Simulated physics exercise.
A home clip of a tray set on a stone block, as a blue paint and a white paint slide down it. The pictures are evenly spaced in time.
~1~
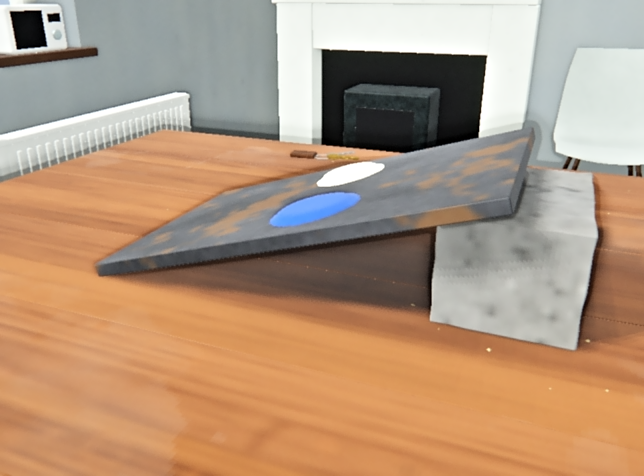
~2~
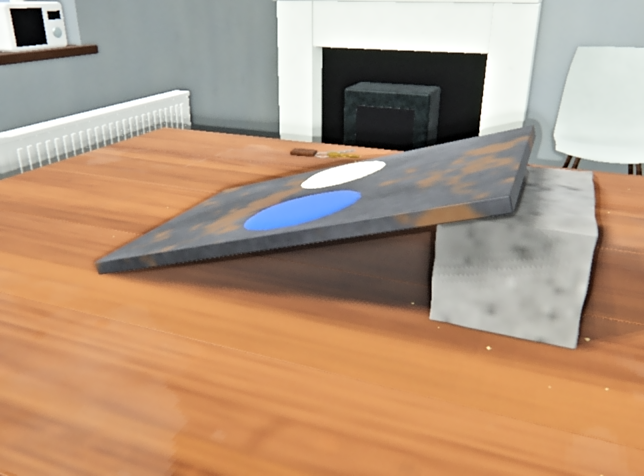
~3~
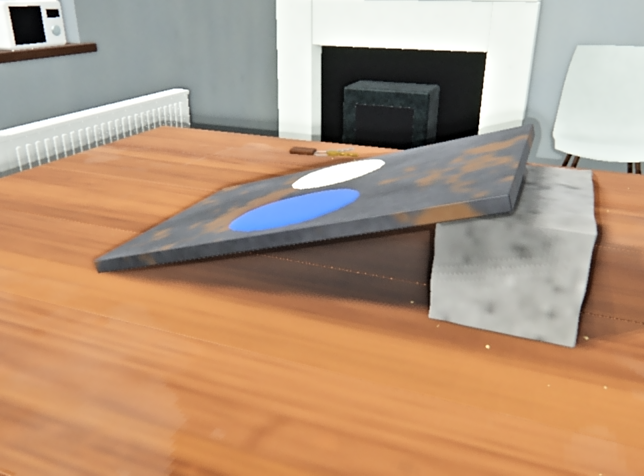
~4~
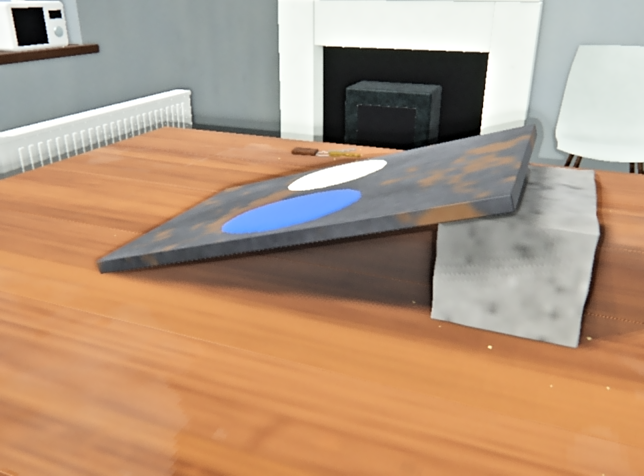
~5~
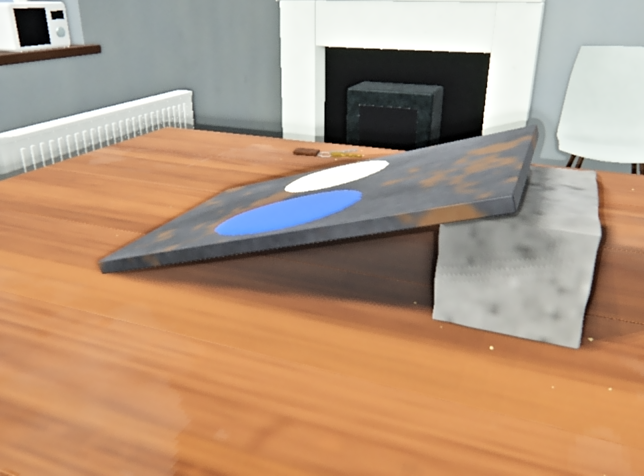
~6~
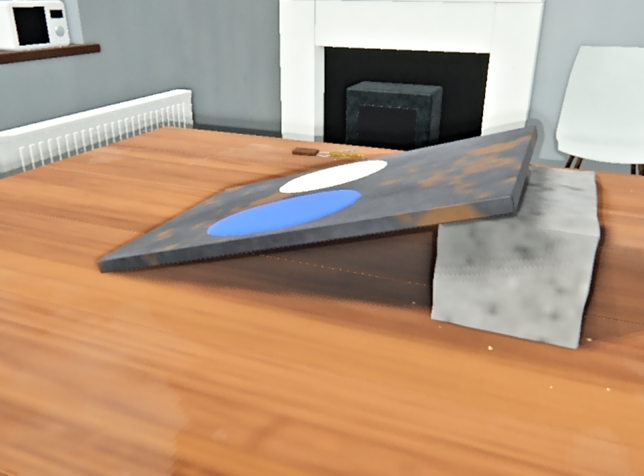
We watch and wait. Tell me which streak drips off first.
It's going to be the forward one that gets there first.
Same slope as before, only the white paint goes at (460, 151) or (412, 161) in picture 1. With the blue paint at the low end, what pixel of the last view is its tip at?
Starting from the first spot it gets to (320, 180), and from the second to (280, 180).
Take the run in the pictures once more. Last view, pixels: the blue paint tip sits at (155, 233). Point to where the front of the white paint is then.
Near (245, 192).
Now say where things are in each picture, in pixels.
The first frame shows tip of the blue paint half way down; tip of the white paint (332, 177) half way down.
The second frame shows tip of the blue paint (260, 215) half way down; tip of the white paint half way down.
The third frame shows tip of the blue paint three quarters of the way down; tip of the white paint (303, 179) three quarters of the way down.
The fourth frame shows tip of the blue paint (236, 218) three quarters of the way down; tip of the white paint three quarters of the way down.
The fifth frame shows tip of the blue paint three quarters of the way down; tip of the white paint (296, 183) three quarters of the way down.
The sixth frame shows tip of the blue paint (224, 221) three quarters of the way down; tip of the white paint three quarters of the way down.
Next, the blue paint is close to the edge; the white paint is three quarters of the way down.
Finally, the blue paint is at the low edge; the white paint is close to the edge.
